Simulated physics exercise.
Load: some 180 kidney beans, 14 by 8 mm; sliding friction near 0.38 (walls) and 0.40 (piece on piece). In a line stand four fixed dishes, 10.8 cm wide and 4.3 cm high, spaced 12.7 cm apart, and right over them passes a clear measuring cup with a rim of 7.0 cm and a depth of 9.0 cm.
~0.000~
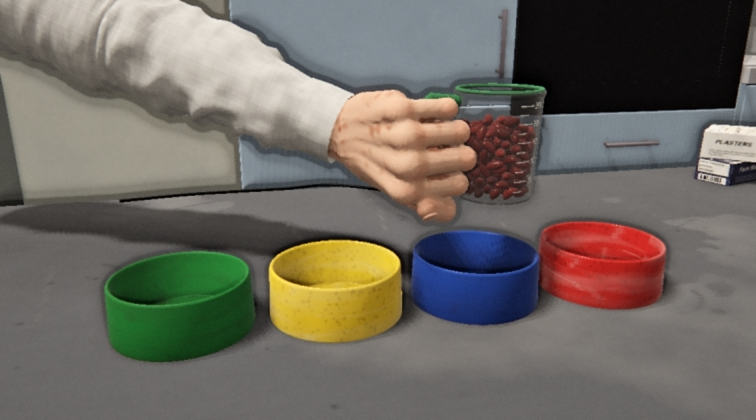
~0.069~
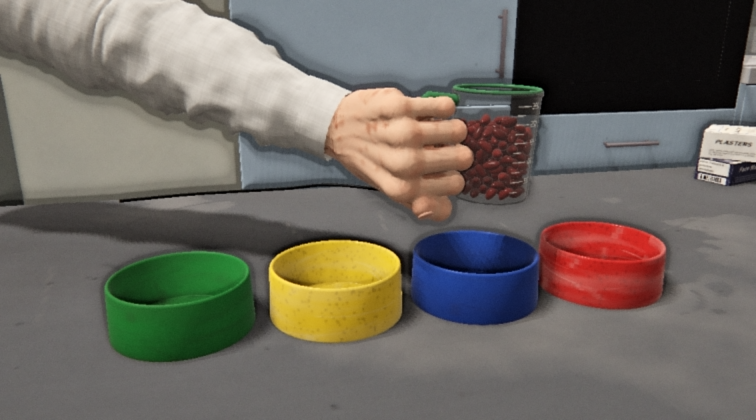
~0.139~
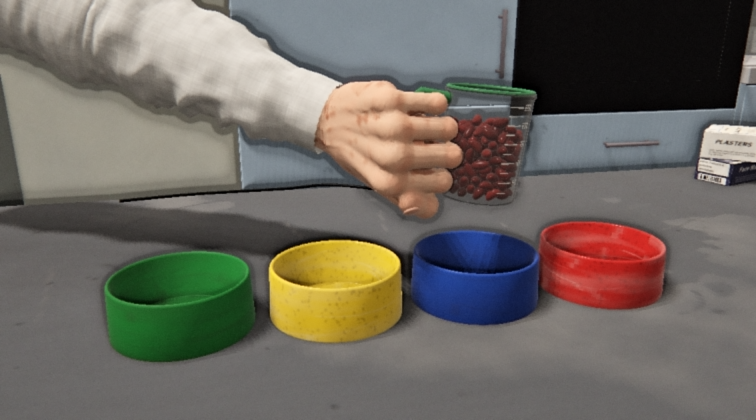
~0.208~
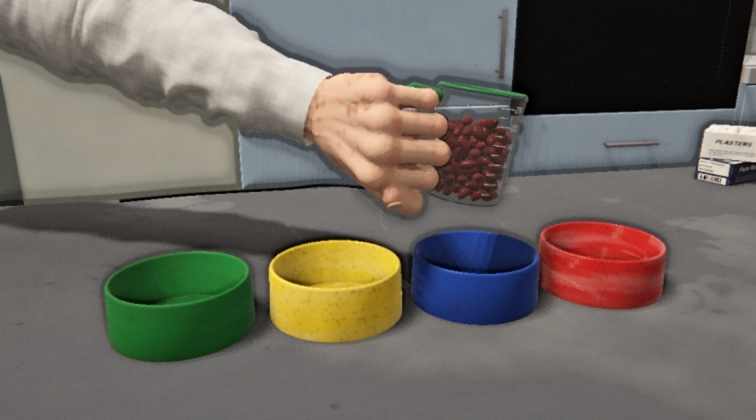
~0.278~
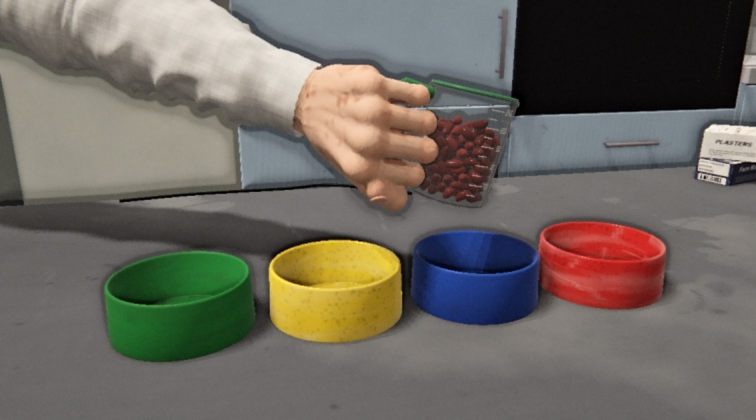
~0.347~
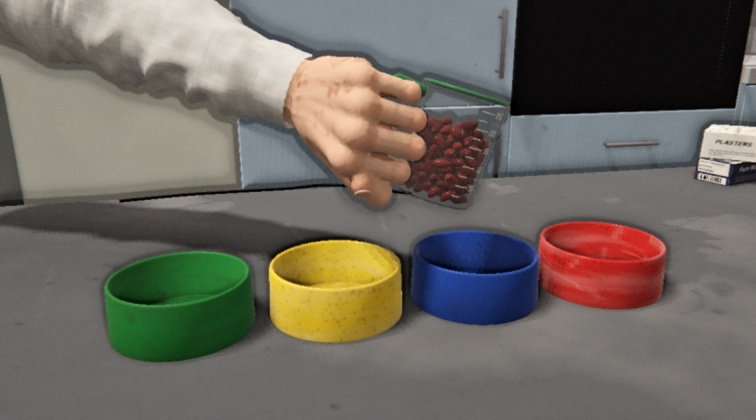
Clear measuring cup of red kidney beans moving slightly left and tilting gradually in a hand above four coloured dishes.
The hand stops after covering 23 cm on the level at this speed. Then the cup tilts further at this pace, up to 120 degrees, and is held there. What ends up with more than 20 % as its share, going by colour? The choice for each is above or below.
Red - below it, blue - below it, green - below it, yellow - above it, counter - below it.
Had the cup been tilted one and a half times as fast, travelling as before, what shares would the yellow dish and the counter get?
Shares: Yellow dish 100, counter 0.
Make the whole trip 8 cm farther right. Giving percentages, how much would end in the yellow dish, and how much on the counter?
Then: Yellow 50; counter 50.
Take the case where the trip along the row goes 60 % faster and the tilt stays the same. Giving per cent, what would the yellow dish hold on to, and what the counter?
Shares: Yellow 100, counter 0.
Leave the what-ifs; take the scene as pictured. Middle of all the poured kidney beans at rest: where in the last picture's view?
About (331, 291).
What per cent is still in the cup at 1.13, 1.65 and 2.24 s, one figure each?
Close to 100, 100 and 5 per cent respectively.
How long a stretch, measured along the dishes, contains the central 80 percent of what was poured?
That stretch measures near 6 centimetres.
Then, at 1.13 s, tilt 65 degrees; cup holds 100 %.
Then, at 1.65 s, tilt 97 degrees; cup holds 100 %.
After 2.24 s, tilt 120 degrees; cup holds 5 %, yellow 90 %.
By 2.8 s all is still; red 0 %, blue 0 %, green 0 %, yellow 100 %, counter 0 %.
